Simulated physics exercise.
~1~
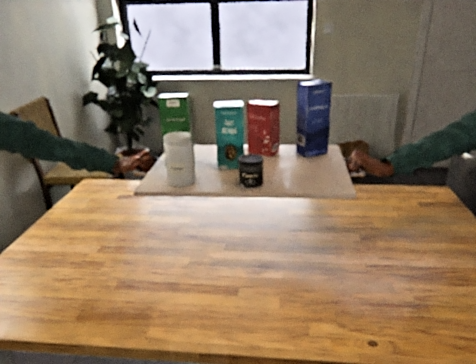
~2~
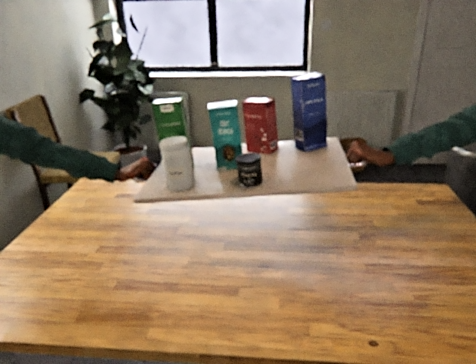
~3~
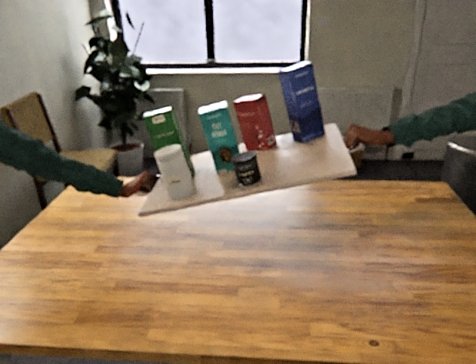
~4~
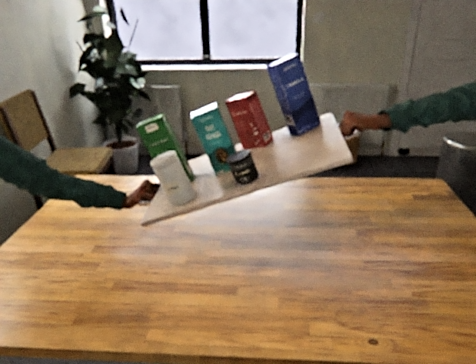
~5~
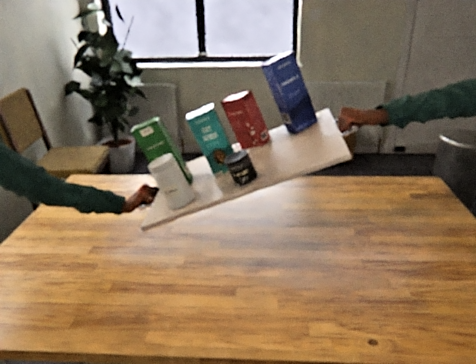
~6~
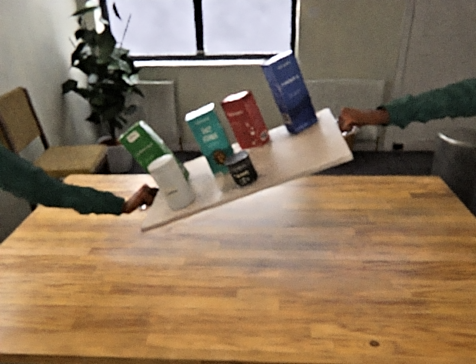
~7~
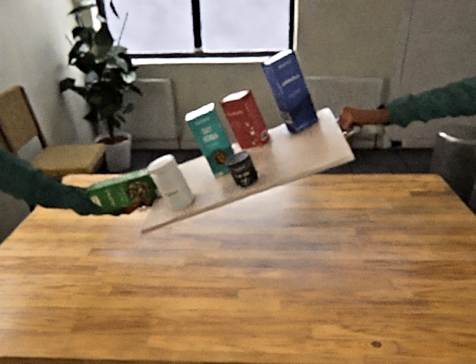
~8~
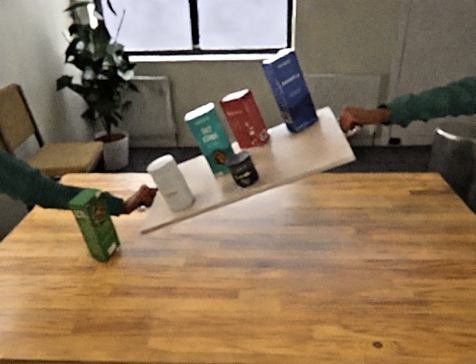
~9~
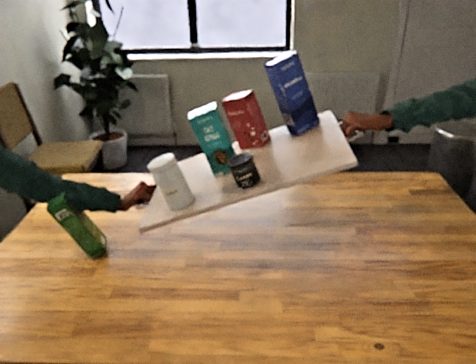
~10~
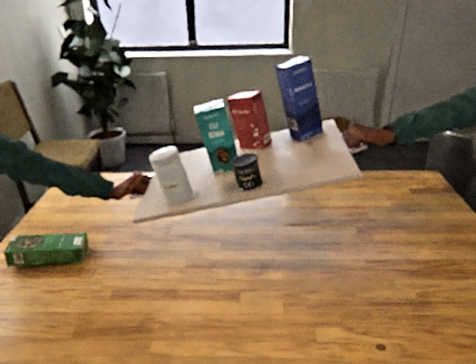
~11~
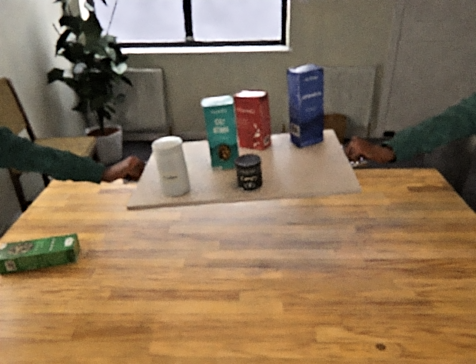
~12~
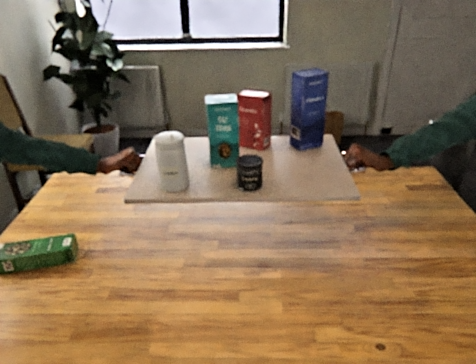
Above a wooden table, two hands lowered the left side of a tray holding cartons, a white jar and a dark tin. The green carton tipped off and landed on its side on the table, and the tray was levelled with everything else still upright.
